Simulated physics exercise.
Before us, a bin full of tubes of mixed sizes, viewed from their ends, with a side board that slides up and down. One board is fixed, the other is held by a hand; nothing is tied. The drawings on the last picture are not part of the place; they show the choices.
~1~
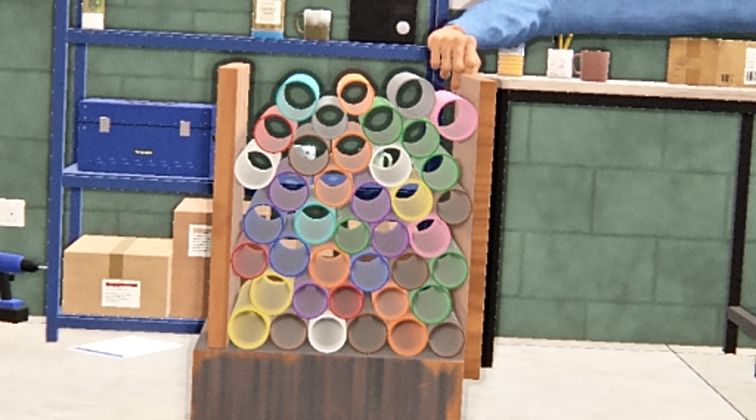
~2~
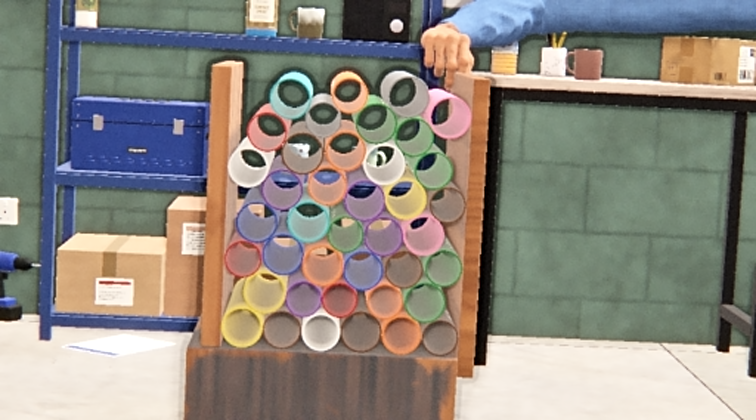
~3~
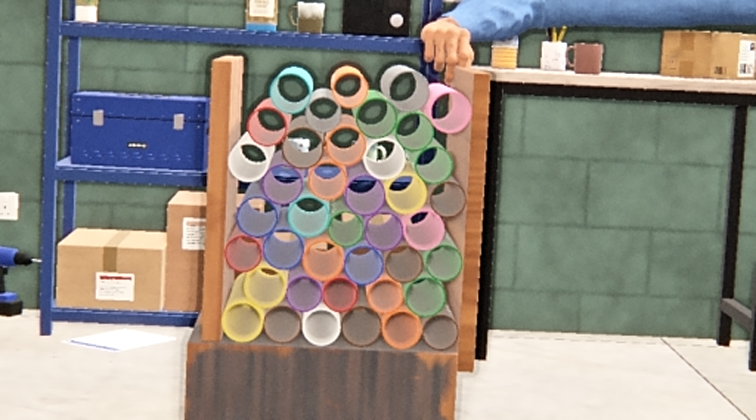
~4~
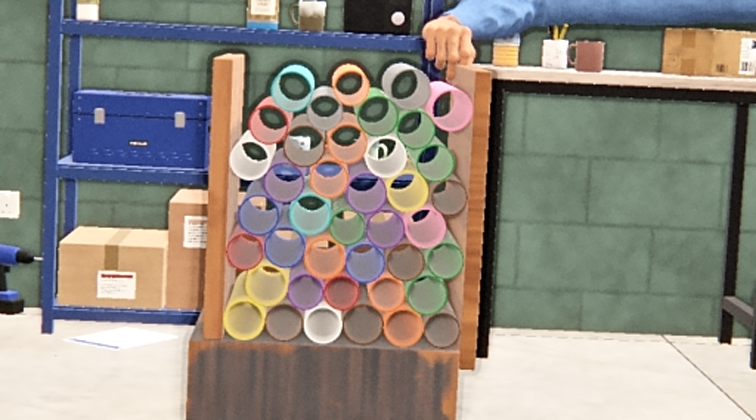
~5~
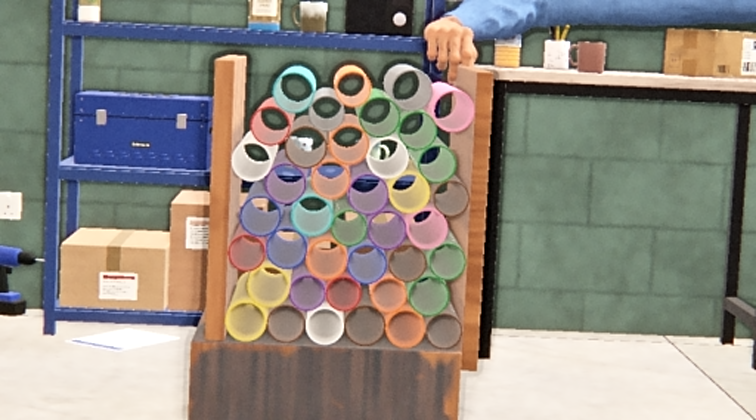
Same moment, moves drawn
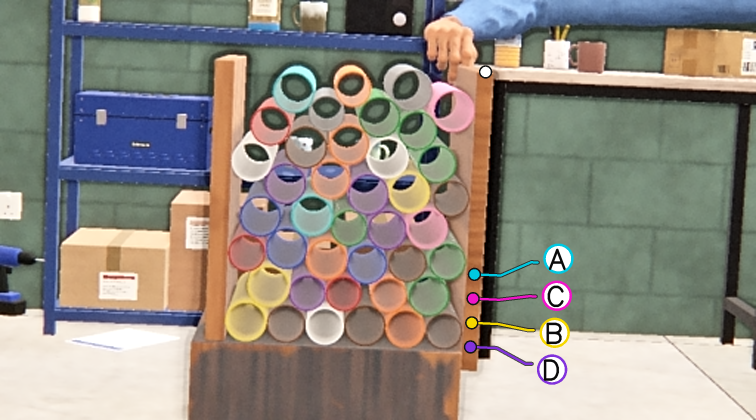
At first, a stack of colourful tubes, seen from their open ends, sits between two upright wooden boards on a rusty-looking base, with a hand resting on top of the right board. The view shifts very slightly, while the tubes, the boards and the hand show no clear movement of their own.
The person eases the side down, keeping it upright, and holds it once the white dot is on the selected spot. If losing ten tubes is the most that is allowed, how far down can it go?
Slide it to A.
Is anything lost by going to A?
Yes.
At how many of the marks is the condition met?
The number is one.
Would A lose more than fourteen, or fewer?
At A, fewer than fourteen.
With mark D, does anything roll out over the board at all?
Yes.
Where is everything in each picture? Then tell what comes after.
The first frame shows a grey tube (330, 122); side board (468, 215); a yellow tube (249, 329).
The second frame shows a yellow tube (242, 327); a brown tube (440, 338).
The third frame shows a yellow tube (265, 287); a blue tube (284, 249).
The fourth frame shows a blue tube (259, 215); a purple tube (284, 182).
The fifth frame shows a white tube (252, 161); a grey tube (327, 113); side board (465, 207).
On the marked copy, A at (475, 275); B at (472, 323); C at (473, 299); D at (471, 347); the white dot at (486, 72).
Following A. Soon after the start, top of the board (472, 157).
Later, top of the board (467, 250).
In the end, top of the board (465, 273), about five out over the board.
As for the rest, B eleven out over the board; C eleven out over the board; D eleven out over the board.
